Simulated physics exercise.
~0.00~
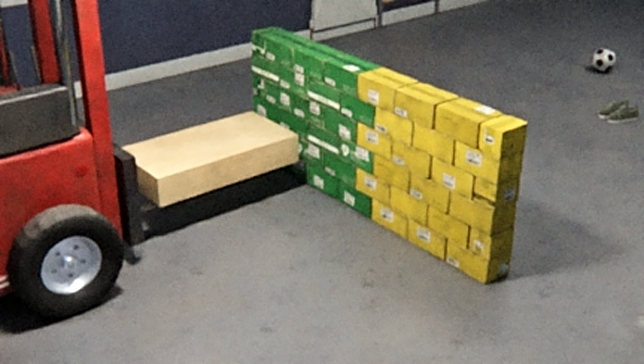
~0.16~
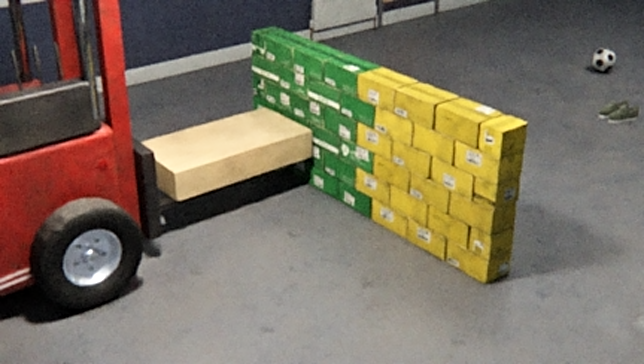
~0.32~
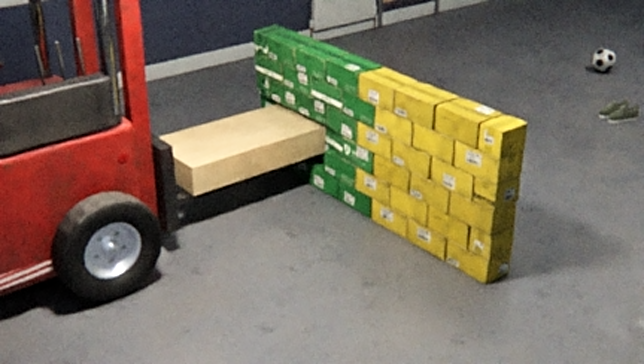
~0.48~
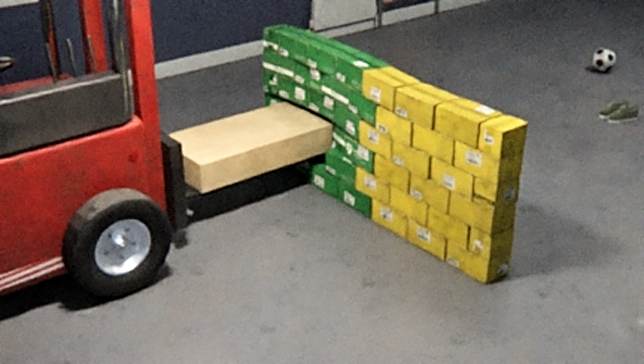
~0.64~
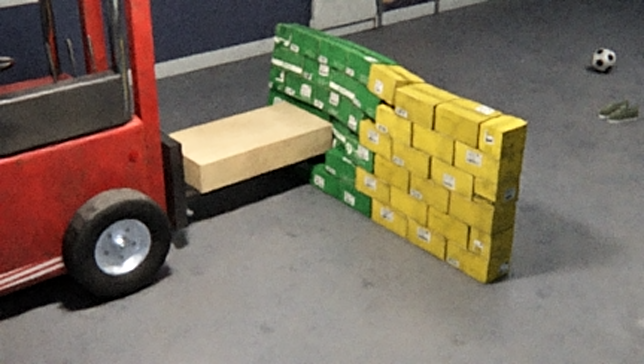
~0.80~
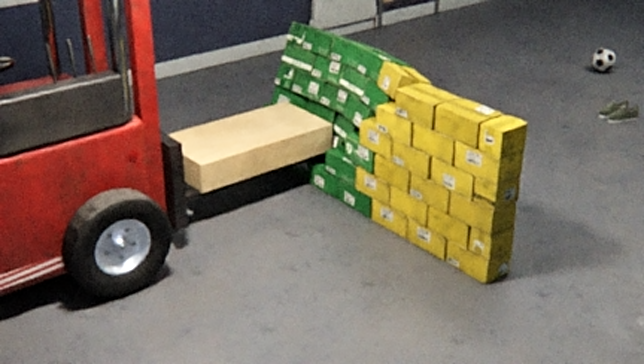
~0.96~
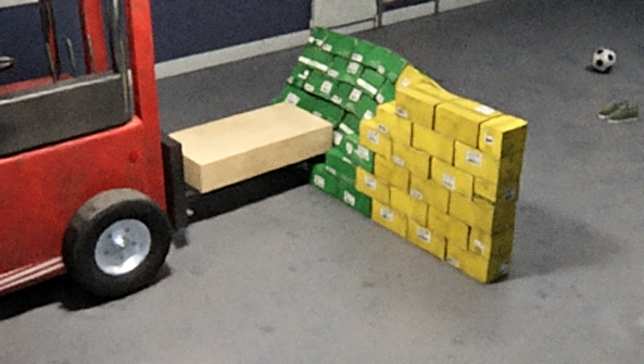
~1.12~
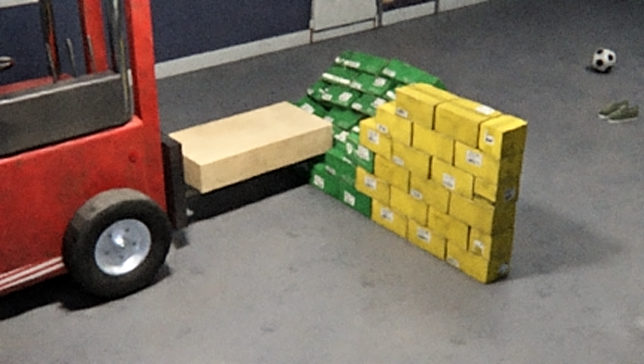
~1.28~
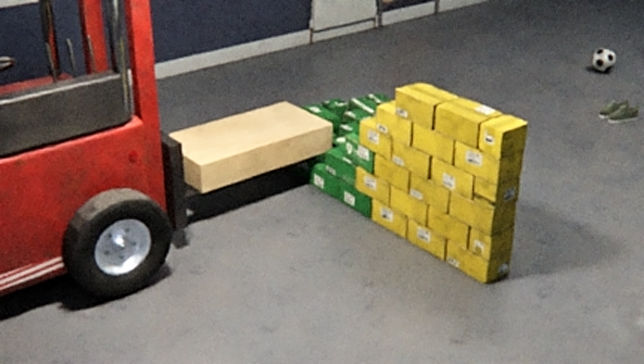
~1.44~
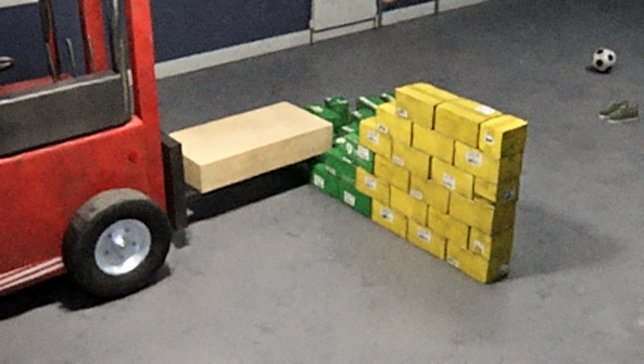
A red forklift stands at the left of a grey indoor floor, seen from a raised angle, carrying a pale wooden block toward a wall of stacked boxes, green on the left and yellow on the right. A football and a pair of shoes lie at the upper right. The forklift rolls right, presses its load into the green section and stops. The upper green boxes lean away, tilt further and topple behind the wall, taking a top yellow one along. Low green boxes remain beside the mostly intact yellow section, while the forklift stays still.
